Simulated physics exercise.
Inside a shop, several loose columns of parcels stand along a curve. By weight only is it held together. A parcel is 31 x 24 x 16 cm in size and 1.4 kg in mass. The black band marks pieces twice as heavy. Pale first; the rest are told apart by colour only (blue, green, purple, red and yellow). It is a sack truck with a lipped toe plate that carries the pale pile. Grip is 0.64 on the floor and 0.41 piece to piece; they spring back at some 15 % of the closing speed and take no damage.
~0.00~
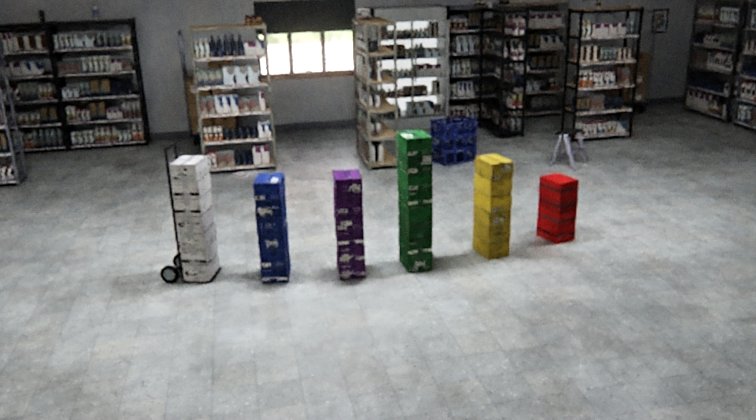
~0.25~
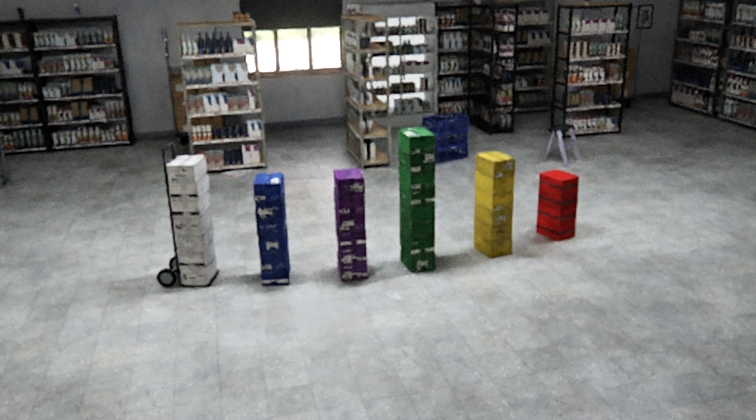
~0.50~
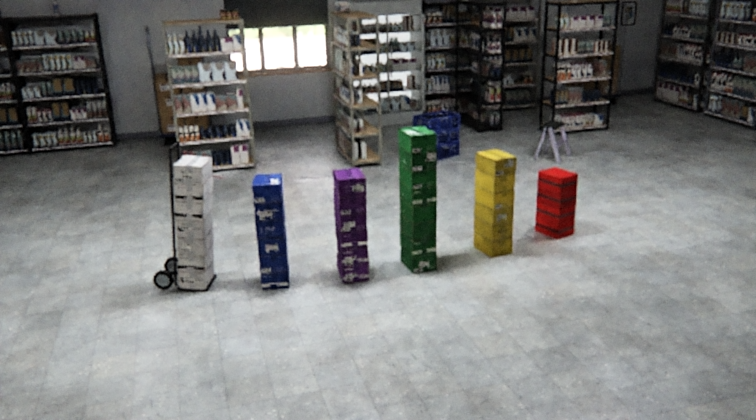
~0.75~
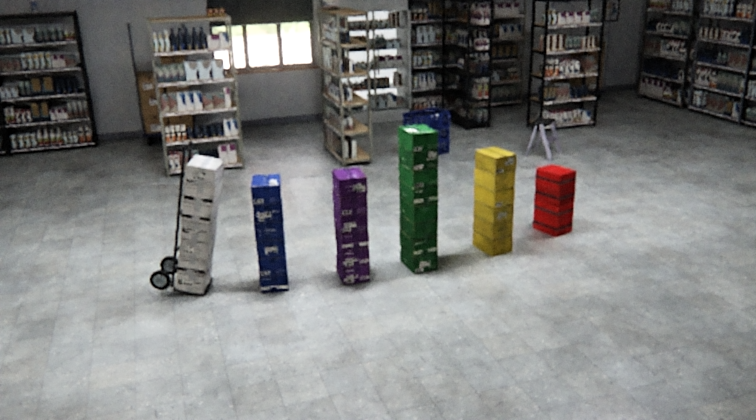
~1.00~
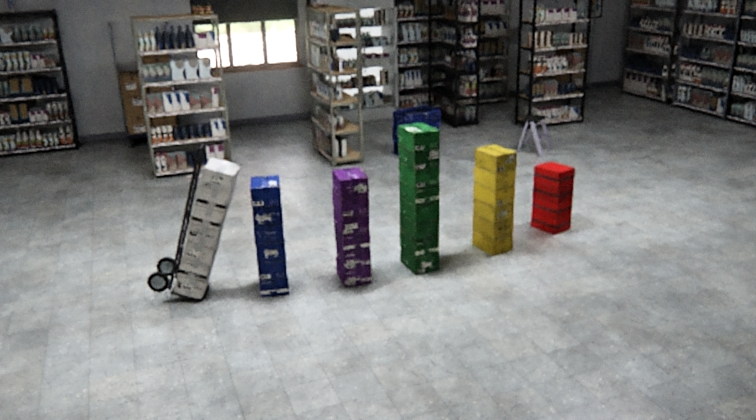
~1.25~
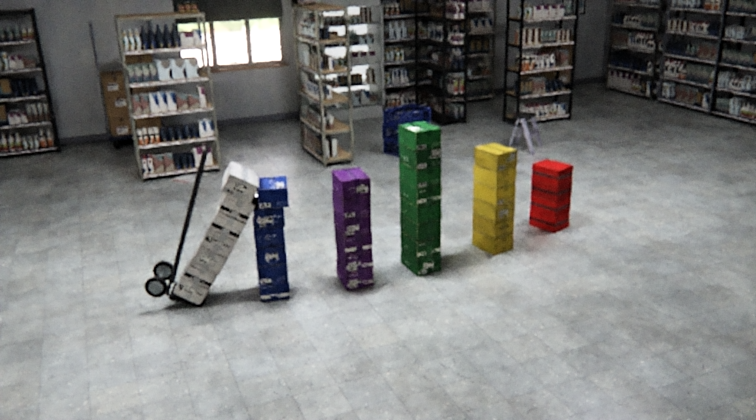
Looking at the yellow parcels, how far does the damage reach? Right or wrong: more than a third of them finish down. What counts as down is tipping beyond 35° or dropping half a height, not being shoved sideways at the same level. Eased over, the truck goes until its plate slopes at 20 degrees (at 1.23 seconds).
Right.
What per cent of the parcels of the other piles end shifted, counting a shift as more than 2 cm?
I make it 100 per cent.
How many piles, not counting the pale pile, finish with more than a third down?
The answer is 5.
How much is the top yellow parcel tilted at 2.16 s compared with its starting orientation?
Angle from initial pose, roughly 0 deg - estimate.
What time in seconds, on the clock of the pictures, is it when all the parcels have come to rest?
Rest time: Around 5.5 s.
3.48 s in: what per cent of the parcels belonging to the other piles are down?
65 per cent at that moment.
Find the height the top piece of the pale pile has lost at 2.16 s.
55 cm lower.
After 2.16 s, 7 of the pale pile down; none of the 6 yellow parcels down (6 of 30 in all colours); top yellow parcel unmoved; top purple parcel 12° from how it stood.
After 3.48 s, 7 of the pale pile down; none of the 6 yellow parcels down (19 of 30 in all colours); top yellow parcel 19° from how it stood, 53 mm lower; top blue parcel on its side.
In the end (5.7 s), 7 of the pale pile down; 6 of the 6 yellow parcels down (28 of 30 in all colours); top yellow parcel 49° from how it stood, 64 cm lower; top green parcel upside down. That is 100 per cent. From the last view, middles, top yellow parcel near (582, 193), top green parcel near (599, 242).
